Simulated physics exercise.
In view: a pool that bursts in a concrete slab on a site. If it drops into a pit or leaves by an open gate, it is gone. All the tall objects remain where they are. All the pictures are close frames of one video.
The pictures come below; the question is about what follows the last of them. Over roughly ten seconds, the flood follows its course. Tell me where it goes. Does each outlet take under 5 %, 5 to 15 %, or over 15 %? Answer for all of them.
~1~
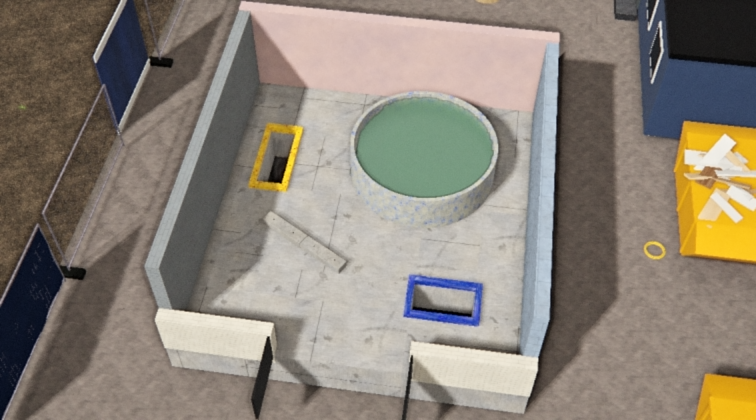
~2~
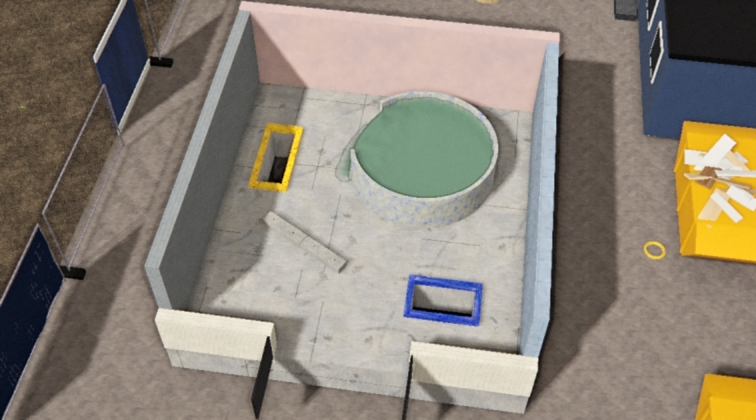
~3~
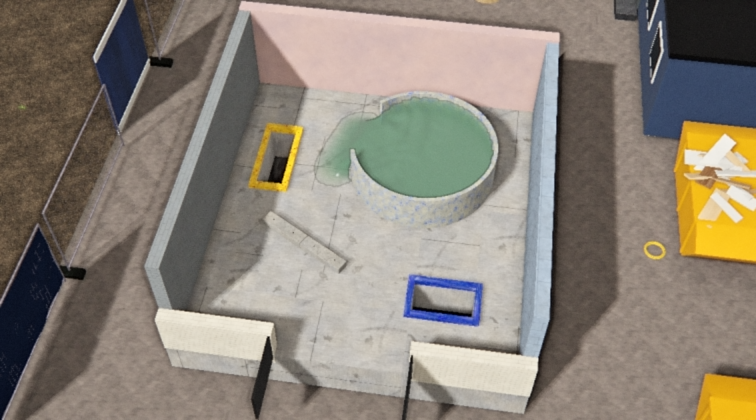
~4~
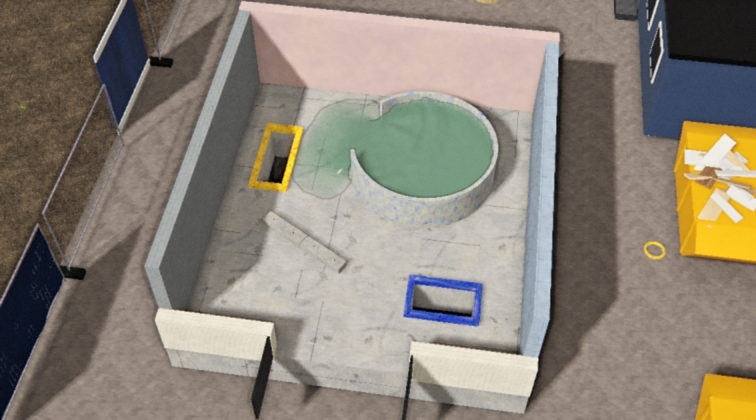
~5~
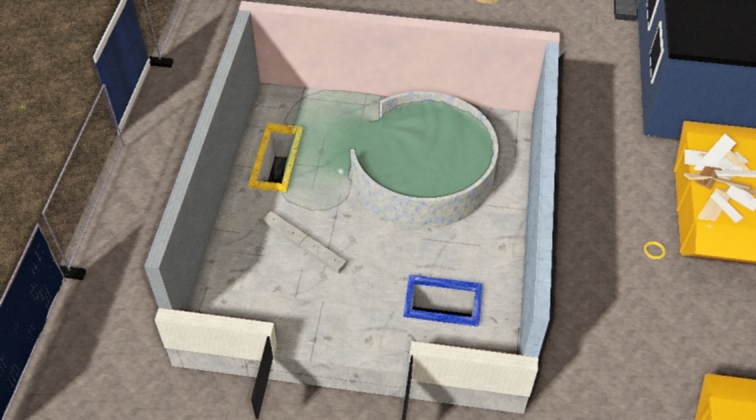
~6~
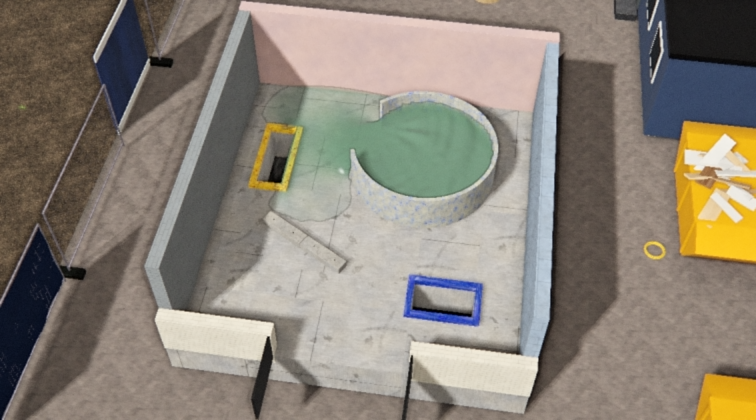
Answer: The gate takes under 5 %; the yellow pit takes over 15 %; the blue pit takes under 5 %.
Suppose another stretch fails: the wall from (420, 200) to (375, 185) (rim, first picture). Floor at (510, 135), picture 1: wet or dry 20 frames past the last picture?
Check at the given point: Unwetted.
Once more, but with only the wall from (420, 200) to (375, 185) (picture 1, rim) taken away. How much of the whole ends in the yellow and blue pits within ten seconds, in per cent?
Yellow about 0 %, blue about 6 %.
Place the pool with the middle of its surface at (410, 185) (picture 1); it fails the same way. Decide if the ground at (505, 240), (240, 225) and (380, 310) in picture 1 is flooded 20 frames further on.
Taking them as they were asked, they come out bone dry, soaked, bone dry.
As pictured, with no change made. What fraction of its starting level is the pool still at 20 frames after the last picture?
That comes to some 40 per cent.
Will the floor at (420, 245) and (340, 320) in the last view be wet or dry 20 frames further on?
High and dry, then high and dry.
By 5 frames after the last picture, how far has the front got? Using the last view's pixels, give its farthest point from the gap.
At roughly (220, 237).
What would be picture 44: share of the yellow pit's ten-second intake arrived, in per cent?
Something like 90 in a hundred.
A moment on, water covers 25 % of the floor; the gate 0 %, the yellow pit 7 %, the blue pit 0 %.
Next, water covers 30 % of the floor; the gate 0 %, the yellow pit 14 %, the blue pit 0 %.
Then, water covers 45 % of the floor; the gate 0 %, the yellow pit 23 %, the blue pit 0 %.
Later, water covers 80 % of the floor; the gate 1 %, the yellow pit 32 %, the blue pit 0 %.
In the end, water covers 95 % of the floor; the gate 3 %, the yellow pit 35 %, the blue pit 0 %.
